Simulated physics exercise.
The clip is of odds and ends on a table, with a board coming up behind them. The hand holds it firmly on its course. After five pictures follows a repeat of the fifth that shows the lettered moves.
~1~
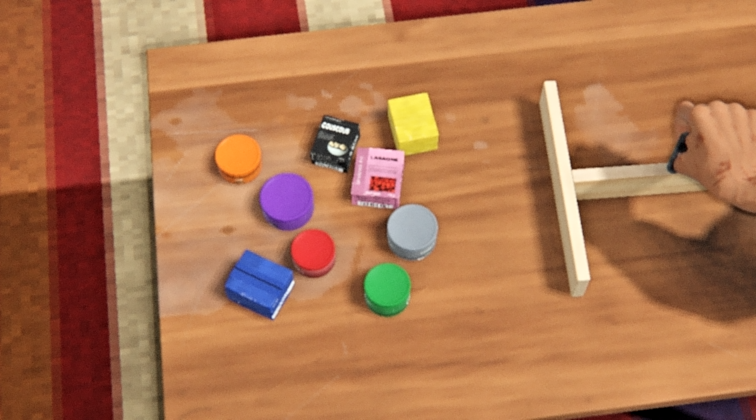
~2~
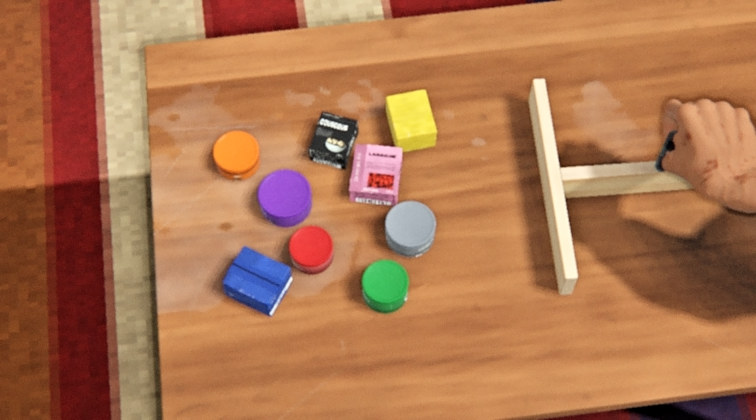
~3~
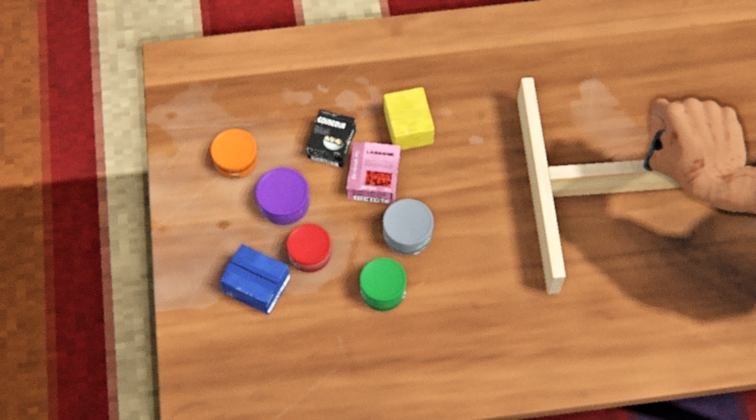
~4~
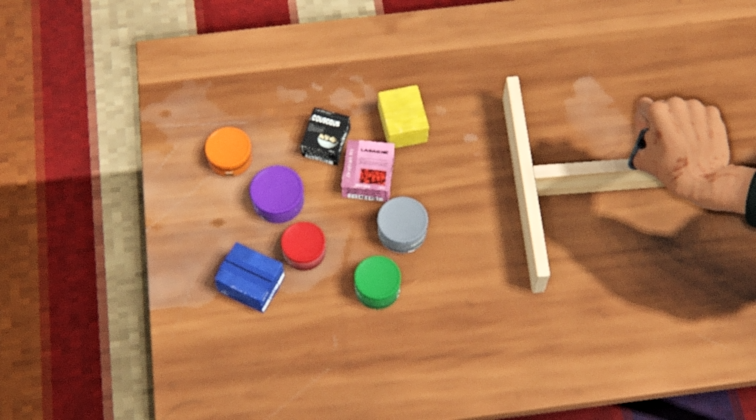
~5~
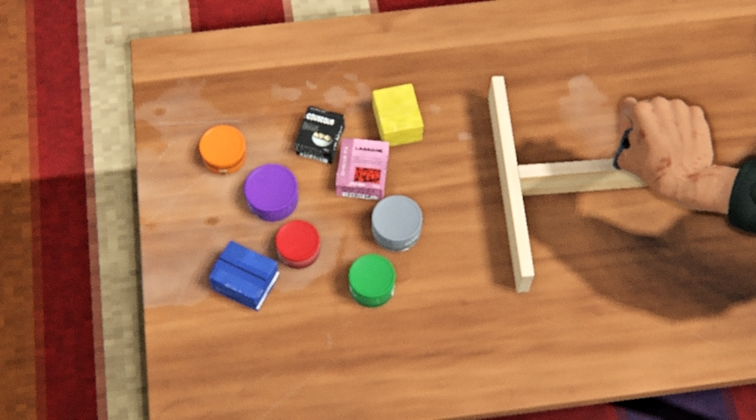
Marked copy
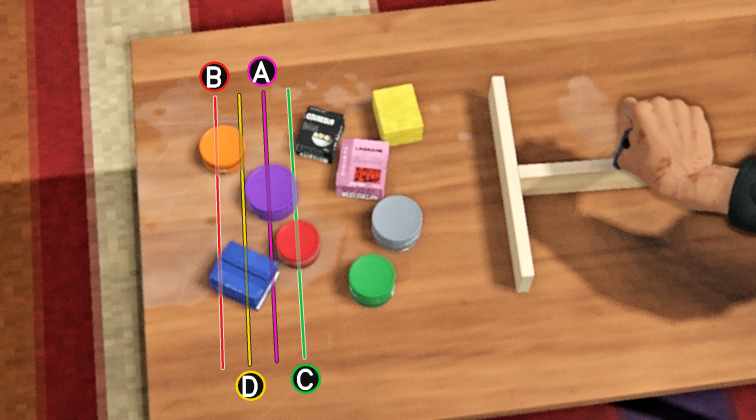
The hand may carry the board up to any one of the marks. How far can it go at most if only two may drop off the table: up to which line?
B is the last line within the limit.
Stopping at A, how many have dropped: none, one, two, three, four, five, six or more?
The count is none.
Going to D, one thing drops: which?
The orange jar.
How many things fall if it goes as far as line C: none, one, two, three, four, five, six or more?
By then, none.
On the marked copy, A at (270, 220); B at (219, 226); C at (296, 217); D at (244, 223).
With B. Early on, board (407, 184); yellow block (372, 118); grey jar (379, 225).
Further on, board (302, 196); orange jar (186, 149); blue box (228, 291).
At the end, board (220, 206); orange jar over the edge; purple tub (140, 204); one fallen.
As for the rest, A is within the limit but short; C is within the limit but short; D is within the limit but short.
